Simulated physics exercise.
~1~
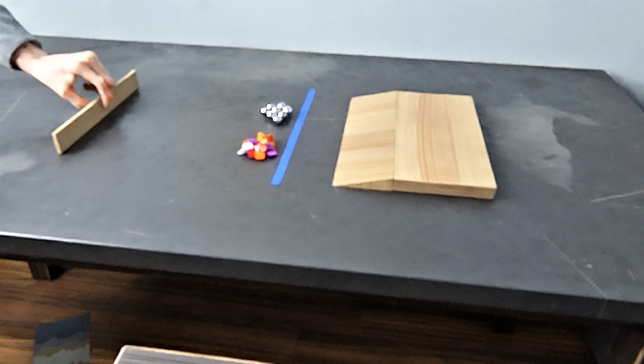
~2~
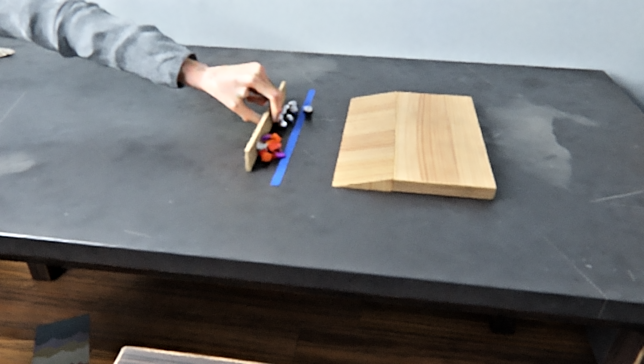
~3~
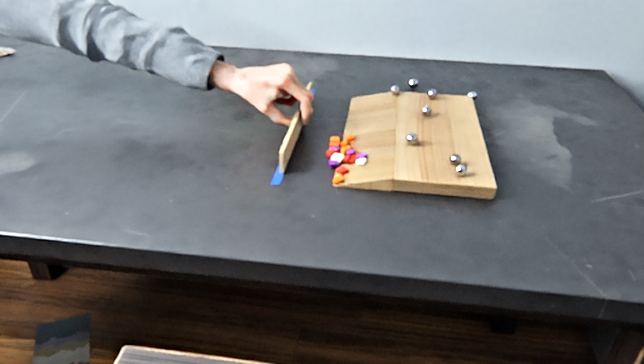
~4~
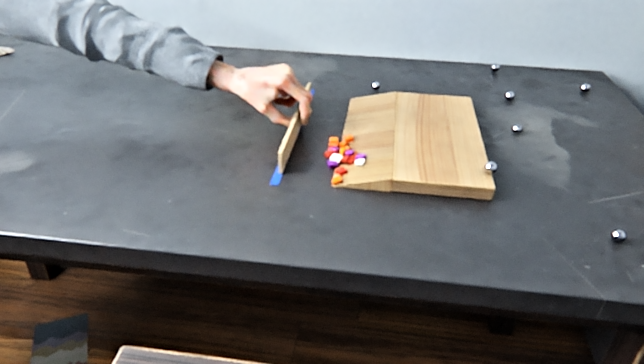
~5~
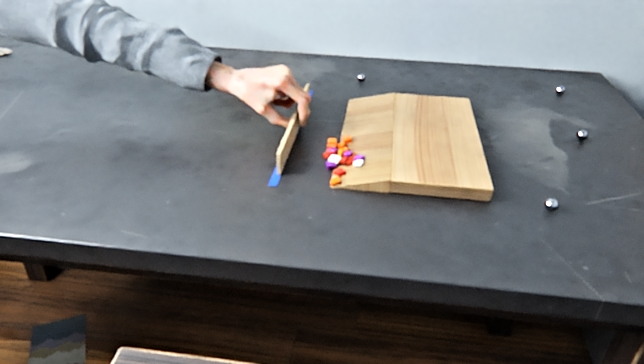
Shiny metal balls scattered over a wooden ramp and rolled away across the dark table after a hand swept a thin board right, pushing them and some colourful bits, then stopped at the blue tape; the colourful bits stayed bunched at the ramp's lower edge.
